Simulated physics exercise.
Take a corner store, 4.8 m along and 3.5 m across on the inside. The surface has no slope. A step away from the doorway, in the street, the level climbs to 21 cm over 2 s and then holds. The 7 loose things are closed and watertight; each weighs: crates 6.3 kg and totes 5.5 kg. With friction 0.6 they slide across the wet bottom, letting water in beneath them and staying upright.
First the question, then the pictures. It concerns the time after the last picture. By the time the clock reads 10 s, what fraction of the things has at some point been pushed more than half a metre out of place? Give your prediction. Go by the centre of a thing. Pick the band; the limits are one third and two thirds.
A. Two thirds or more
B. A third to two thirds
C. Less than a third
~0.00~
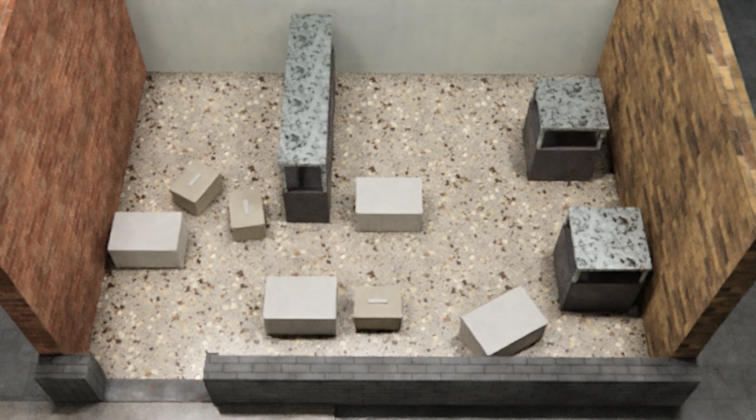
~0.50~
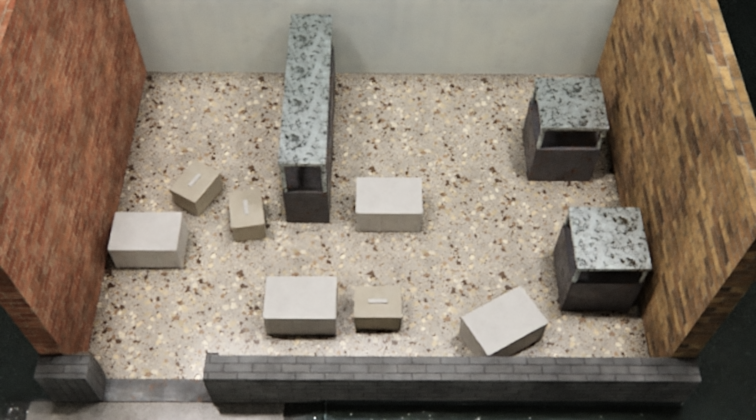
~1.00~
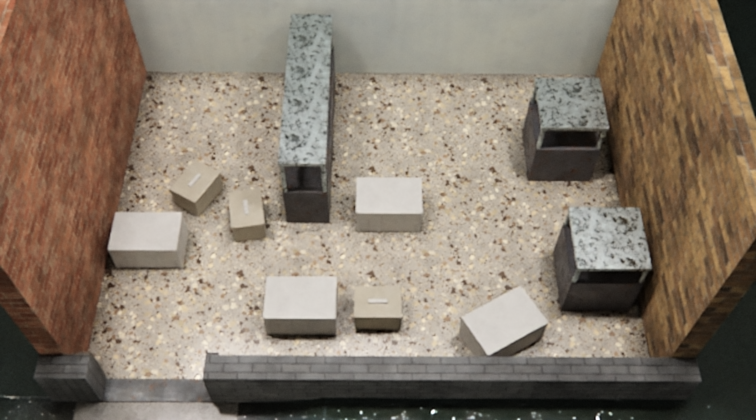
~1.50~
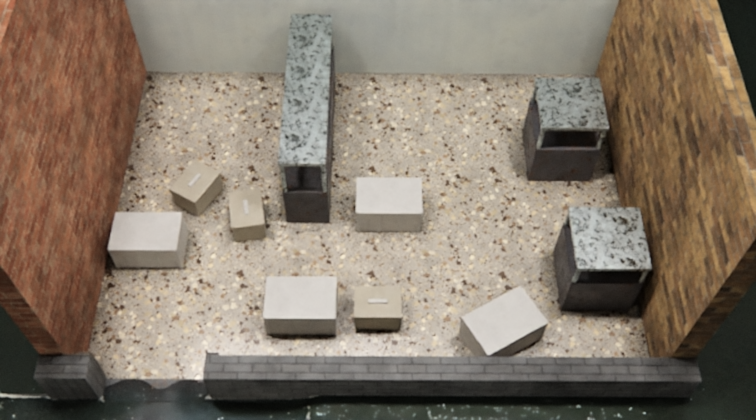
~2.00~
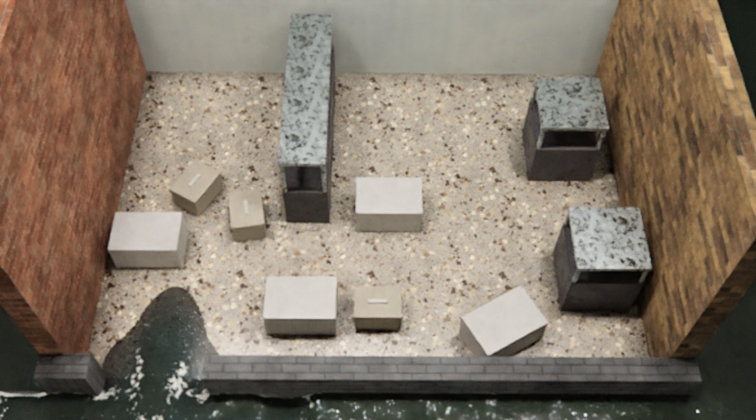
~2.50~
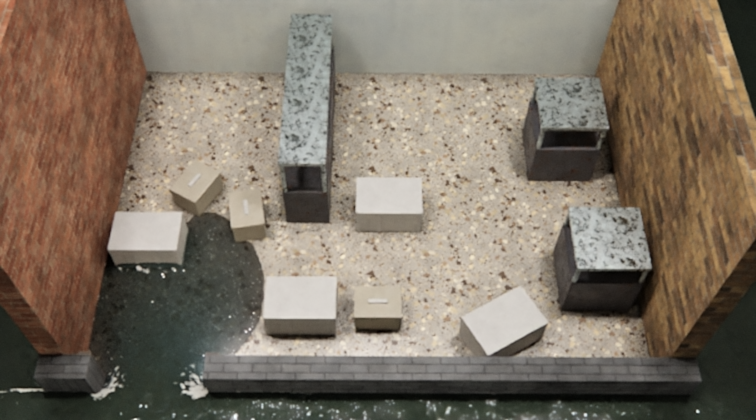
B.
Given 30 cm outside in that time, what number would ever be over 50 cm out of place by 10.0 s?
I count 6 of them in that case.
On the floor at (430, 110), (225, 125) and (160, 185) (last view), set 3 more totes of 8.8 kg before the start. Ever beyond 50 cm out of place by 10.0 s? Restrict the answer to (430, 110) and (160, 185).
So the first ends up within that distance while the second ends up beyond that distance.
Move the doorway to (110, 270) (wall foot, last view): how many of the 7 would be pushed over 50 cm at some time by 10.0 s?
5.
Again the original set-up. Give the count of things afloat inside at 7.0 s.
Count: 3.
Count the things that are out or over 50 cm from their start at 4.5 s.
Answer: 3.
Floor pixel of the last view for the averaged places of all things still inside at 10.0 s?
Mean position: Approximately (325, 216).
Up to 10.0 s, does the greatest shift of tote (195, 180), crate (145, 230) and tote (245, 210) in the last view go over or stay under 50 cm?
One by one: Above; above; above.
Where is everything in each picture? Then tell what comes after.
A crate at (145, 231), on the bottom; a crate at (505, 320), on the bottom; water covers 0.0 m2; 0 of 7 have shifted, in the first frame.
A crate at (145, 231), on the bottom; a crate at (505, 320) rests on the ground; 0.0 m2 under water; 0 of 7 have shifted, in the second frame.
A crate at (145, 231), on the bottom; a crate at (505, 320) rests on the ground; 0.0 m2 under water; 0 of 7 have shifted, in the third frame.
A crate at (145, 231) rests on the ground; a crate at (505, 320) rests on the ground; water covers 0.0 m2; 0 of 7 have shifted, in the fourth frame.
A crate at (145, 231), on the bottom; a crate at (505, 320) rests on the ground; water covers 0.5 m2; 0 of 7 have shifted, in the fifth frame.
A crate at (145, 231) rests on the ground; a crate at (505, 320) rests on the ground; 1.8 m2 under water; 0 of 7 have shifted, in the sixth frame.
After 3.5 s 2 of 7 are over 50 cm from their spots; 1 afloat.
After 4.5 s 3 of 7 are over 50 cm from their spots; 3 afloat.
After 7.0 s 3 of 7 are over 50 cm from their spots; 3 afloat.
After 10.0 s 3 of 7 are over 50 cm from their spots, and 3 have been at some point; 5 afloat.
